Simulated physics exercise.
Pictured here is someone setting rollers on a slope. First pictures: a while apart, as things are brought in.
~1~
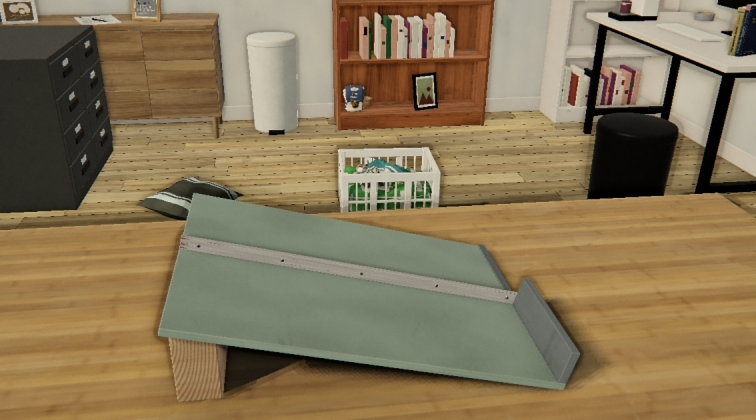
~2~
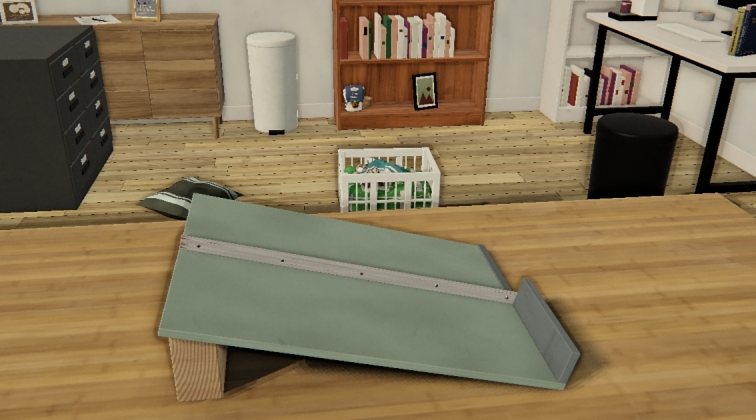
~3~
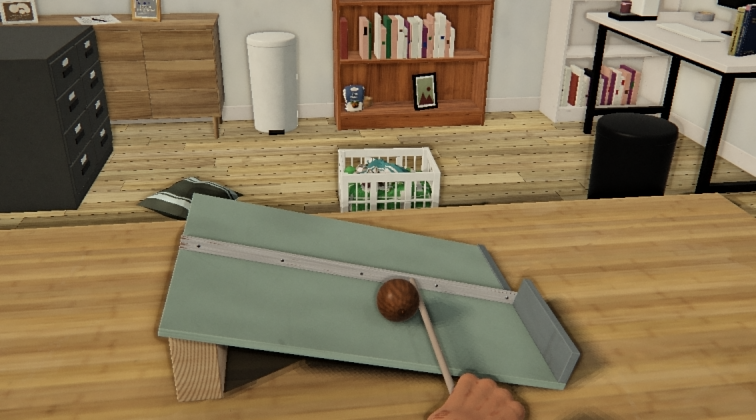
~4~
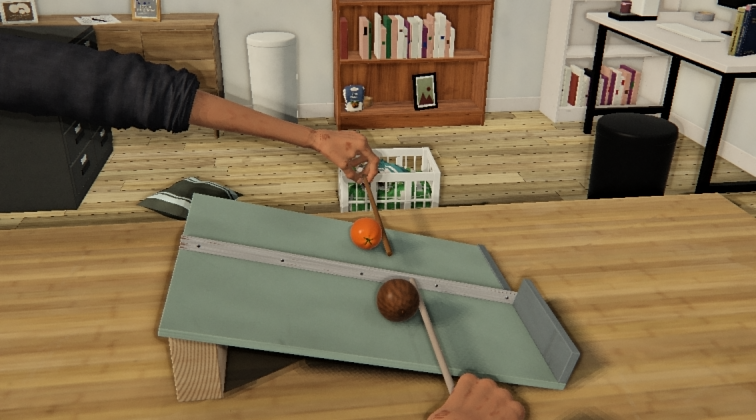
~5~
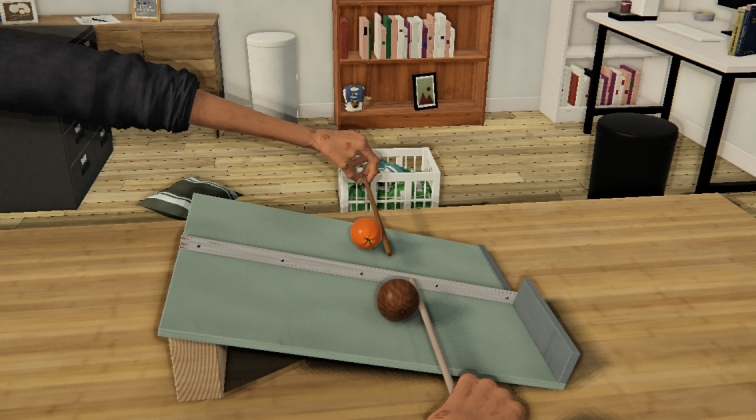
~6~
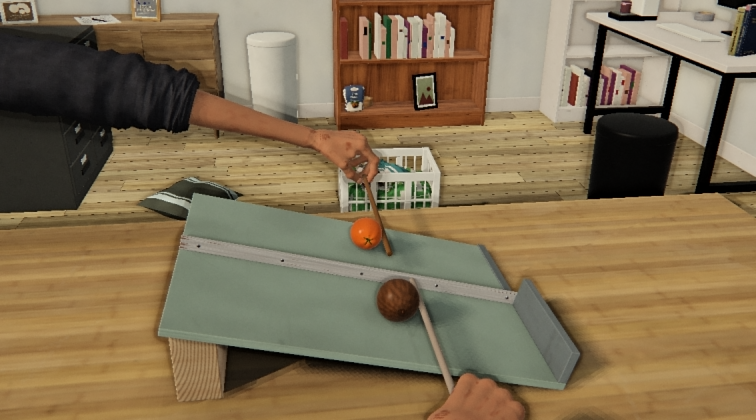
A pale green board slopes down to the right on a wooden table, seen from slightly above in a room with a bookcase, dark cabinet and white basket behind. A hand at the front holds a stick against a round brown object on the near lane, then a dark-sleeved arm from the left holds another against a round orange one beyond the divider. Both objects stay still, and the camera does not move.
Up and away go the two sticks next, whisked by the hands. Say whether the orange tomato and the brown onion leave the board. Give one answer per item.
Lab note - orange tomato lost over the edge, brown onion retained.
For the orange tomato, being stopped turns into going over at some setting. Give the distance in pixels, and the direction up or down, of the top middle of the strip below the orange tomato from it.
Shift approx. 8 px, direction up.
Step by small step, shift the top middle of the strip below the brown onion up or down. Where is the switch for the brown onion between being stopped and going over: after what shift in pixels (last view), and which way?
About 20 pixels, downward.
Then, 0.68 s later than the last frame, orange tomato off the board near (540, 264); brown onion rolling on the board near (518, 320).
When it is over, the orange tomato goes over the end; the brown onion is held by the strip, near (522, 321).
